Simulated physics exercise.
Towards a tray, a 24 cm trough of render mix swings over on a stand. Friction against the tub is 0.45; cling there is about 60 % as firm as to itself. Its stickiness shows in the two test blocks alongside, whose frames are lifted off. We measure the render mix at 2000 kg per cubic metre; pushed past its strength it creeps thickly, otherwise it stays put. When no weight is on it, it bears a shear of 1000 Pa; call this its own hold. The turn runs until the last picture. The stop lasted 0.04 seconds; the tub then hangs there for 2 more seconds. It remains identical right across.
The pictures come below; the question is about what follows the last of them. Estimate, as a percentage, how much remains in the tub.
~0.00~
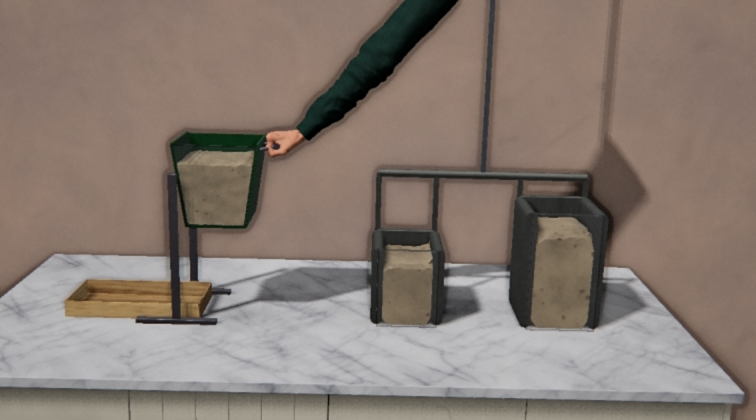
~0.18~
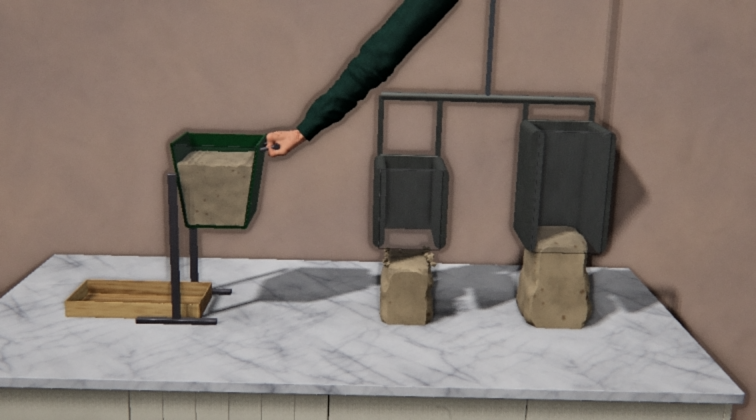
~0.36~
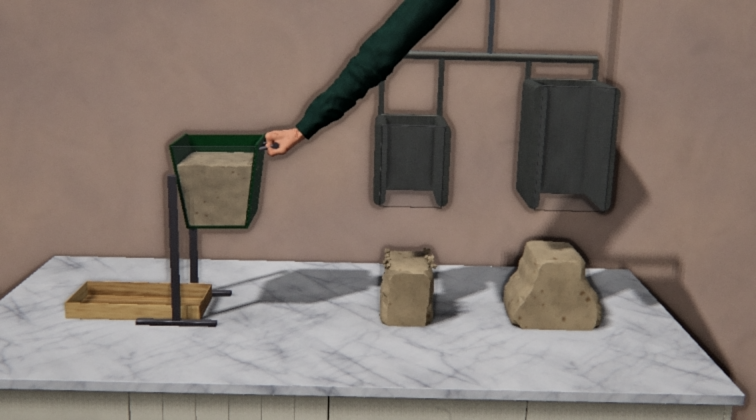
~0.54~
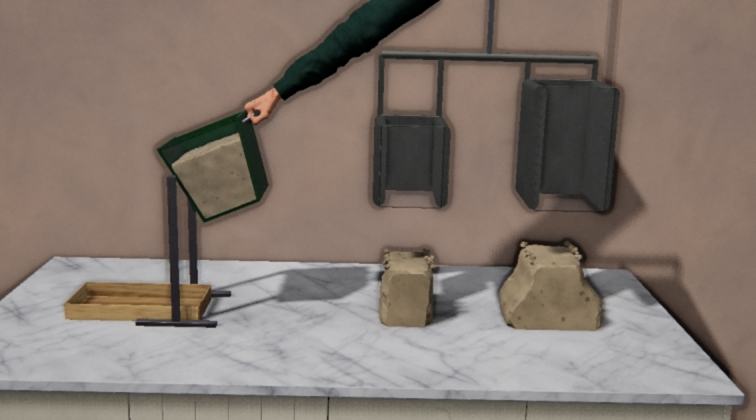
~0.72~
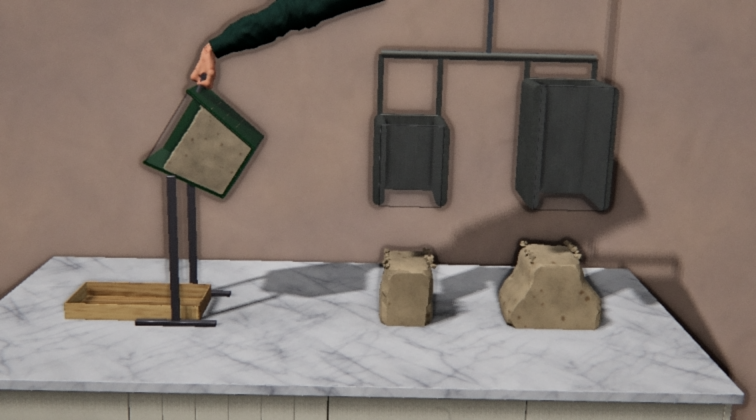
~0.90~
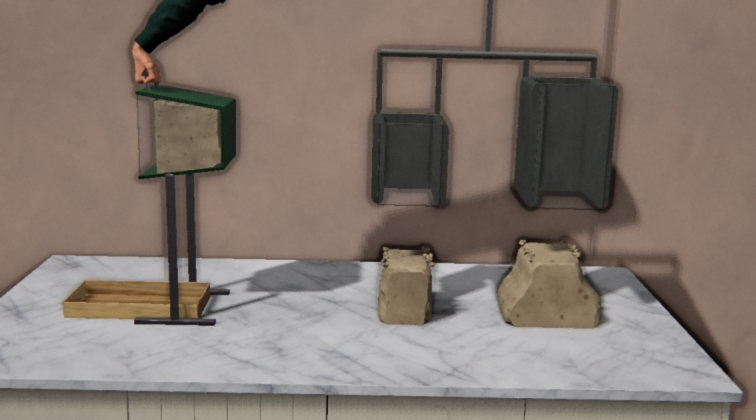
Roughly 96 per cent remains.
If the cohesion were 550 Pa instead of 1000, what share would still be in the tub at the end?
In that case close to 55 in a hundred.
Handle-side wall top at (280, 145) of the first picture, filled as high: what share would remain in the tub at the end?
About 40 % stays in the tub.
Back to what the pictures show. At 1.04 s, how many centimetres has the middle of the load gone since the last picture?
Roughly 3 centimetres.
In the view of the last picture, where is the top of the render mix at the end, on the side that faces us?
About (189, 116).
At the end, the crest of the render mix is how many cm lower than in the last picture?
About 4 cm.
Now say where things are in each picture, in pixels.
The first frame shows handle-side rim at (255, 146), tilt 0 degrees; highest point of the render mix at (226, 164); test blocks 19 cm, 30 cm high (left to right).
The second frame shows handle-side rim at (255, 146), tilt 0 degrees; highest point of the render mix at (226, 164); test blocks 19 cm, 28 cm high (left to right).
The third frame shows handle-side rim at (254, 146), tilt 2 degrees; highest point of the render mix at (247, 165); test blocks 19 cm, 23 cm high (left to right).
The fourth frame shows handle-side rim at (235, 119), tilt 23 degrees; highest point of the render mix at (236, 141); test blocks 19 cm, 22 cm high (left to right).
The fifth frame shows handle-side rim at (186, 93), tilt 58 degrees; highest point of the render mix at (200, 110); test blocks 19 cm, 22 cm high (left to right).
The sixth frame shows handle-side rim at (137, 95), tilt 89 degrees; highest point of the render mix at (157, 102); test blocks 19 cm, 22 cm high (left to right).
By 1.04 s, the tub is at 89 degrees and holds 100 %.
By 1.21 s, the tub is at 89 degrees and holds 97 %.
By 1.38 s, the tub is at 89 degrees and holds 96 %.
By 1.55 s, the tub is at 89 degrees and holds 96 %.
By 2.90 s, at the end, the tub is at 89 degrees and holds 96 %.
